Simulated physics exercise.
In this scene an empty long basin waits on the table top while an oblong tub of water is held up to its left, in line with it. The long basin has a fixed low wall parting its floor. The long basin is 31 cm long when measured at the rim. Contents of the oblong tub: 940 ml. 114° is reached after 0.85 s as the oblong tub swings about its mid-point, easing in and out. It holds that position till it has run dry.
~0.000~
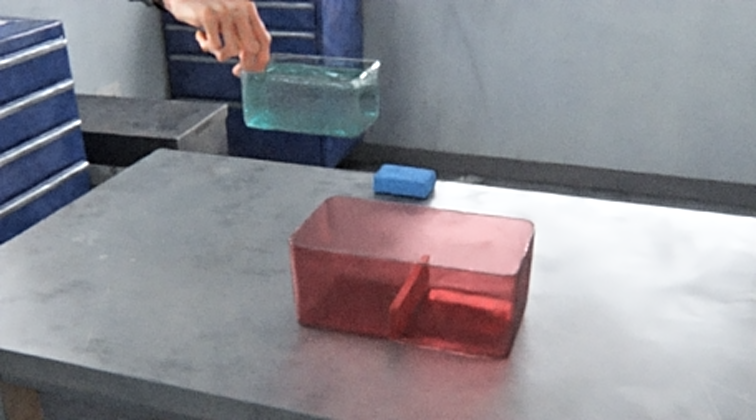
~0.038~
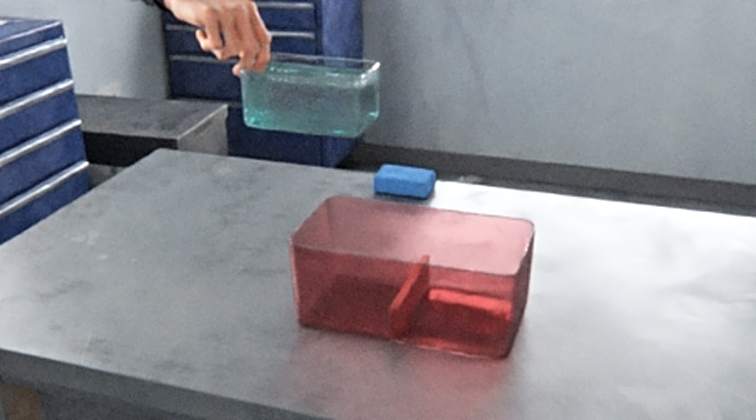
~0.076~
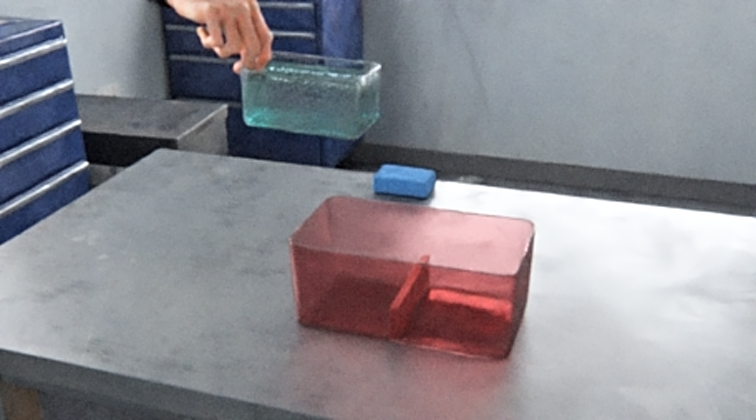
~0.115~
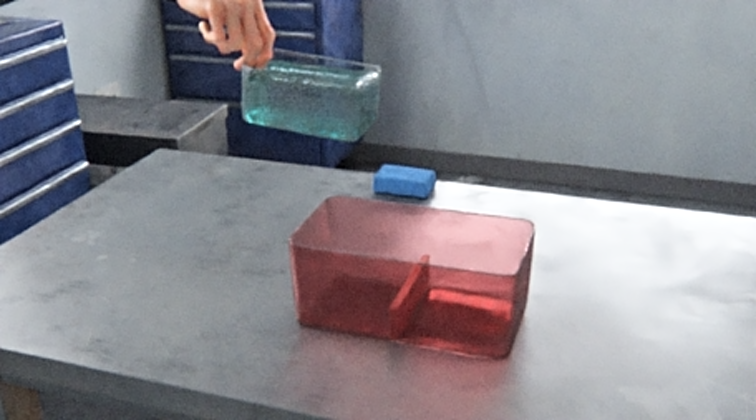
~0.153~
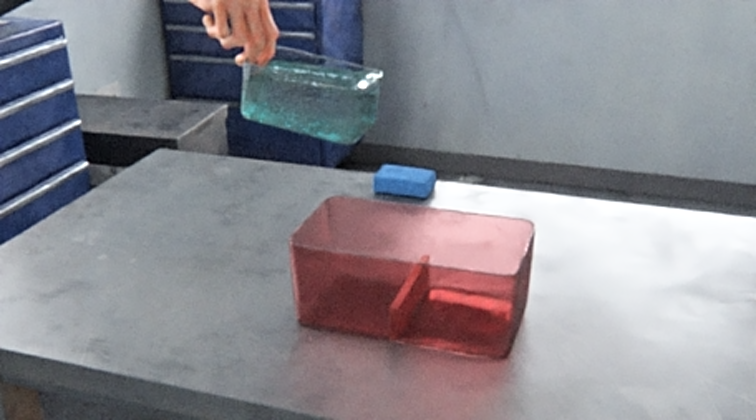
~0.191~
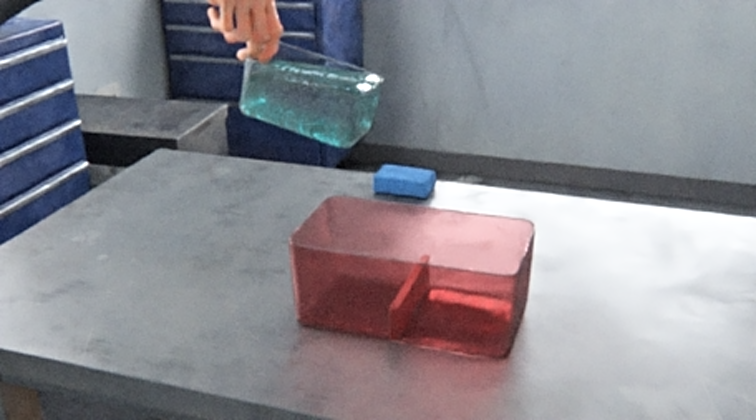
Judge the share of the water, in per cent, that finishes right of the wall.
64 percent, roughly.
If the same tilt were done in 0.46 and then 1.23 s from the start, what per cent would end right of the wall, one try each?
40 then 70 %.
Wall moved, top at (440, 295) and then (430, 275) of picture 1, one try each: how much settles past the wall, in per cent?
35 per cent first, 40 per cent second.
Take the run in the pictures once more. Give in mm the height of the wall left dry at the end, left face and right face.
Left: Roughly 36 mm; right: Roughly 24 mm.
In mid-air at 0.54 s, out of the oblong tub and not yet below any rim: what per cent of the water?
Estimate: About 50 % of all of it.
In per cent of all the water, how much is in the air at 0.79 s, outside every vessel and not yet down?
It comes to some 6 percent of the total.
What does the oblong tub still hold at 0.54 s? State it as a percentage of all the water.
Portion remaining: Approx. 34 per cent.
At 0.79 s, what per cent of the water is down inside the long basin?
It works out near 88 per cent.
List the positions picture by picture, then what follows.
In the first frame, tilt 0°; pouring edge (369, 73); surface from (258, 70) to (369, 79); the long basin's rim runs from (309, 219) to (527, 249); the wall's top is at (411, 281).
In the second frame, tilt 1°; pouring edge (369, 73); surface from (258, 70) to (370, 79).
In the third frame, tilt 2°; pouring edge (370, 75); surface from (259, 69) to (370, 80).
In the fourth frame, tilt 5°; pouring edge (371, 79); surface from (259, 68) to (371, 82).
In the fifth frame, tilt 9°; pouring edge (372, 83); surface from (260, 68) to (372, 83).
In the sixth frame, tilt 14°; pouring edge (373, 88); surface from (260, 68) to (373, 84).
By 0.54 s the tilt is 80° and 35 per cent is still to pour, 2 is left of the wall and 13 right of it.
By 0.79 s the tilt is 113° and 4 per cent is still to pour, 23 is left of the wall and 65 right of it.
By 1.06 s the tilt is 114° and 0 per cent is still to pour, 32 is left of the wall and 63 right of it.
By 1.35 s the tilt is 114° and 0 per cent is still to pour, 32 is left of the wall and 64 right of it.
At rest 32 per cent lies left of the wall, 64 right of it and 4 outside.
